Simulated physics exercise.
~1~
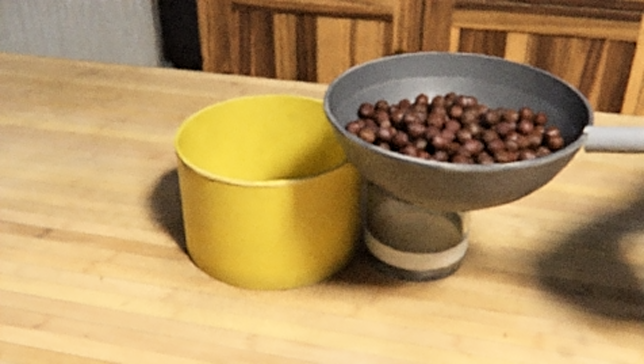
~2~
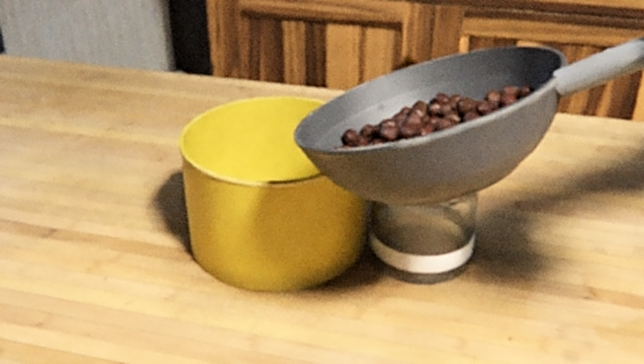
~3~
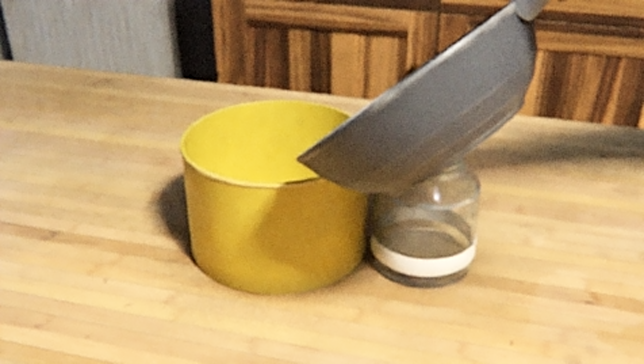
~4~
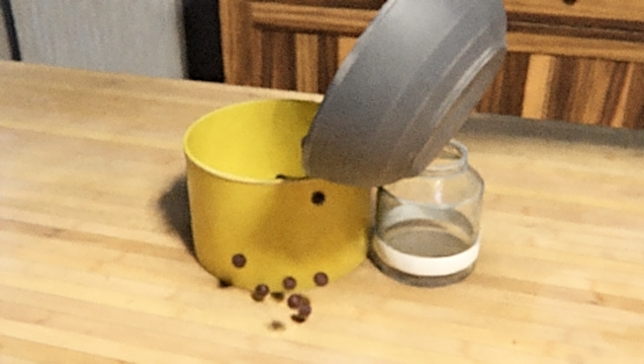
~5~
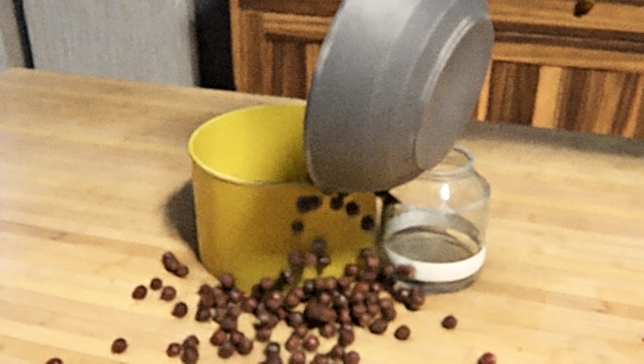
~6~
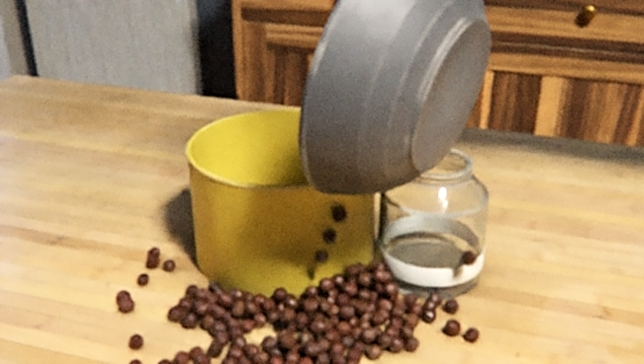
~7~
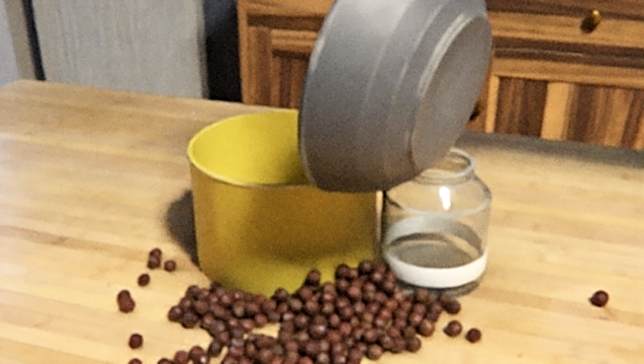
Brown balls tip from a gray bowl beside a yellow pot, many landing on the table.
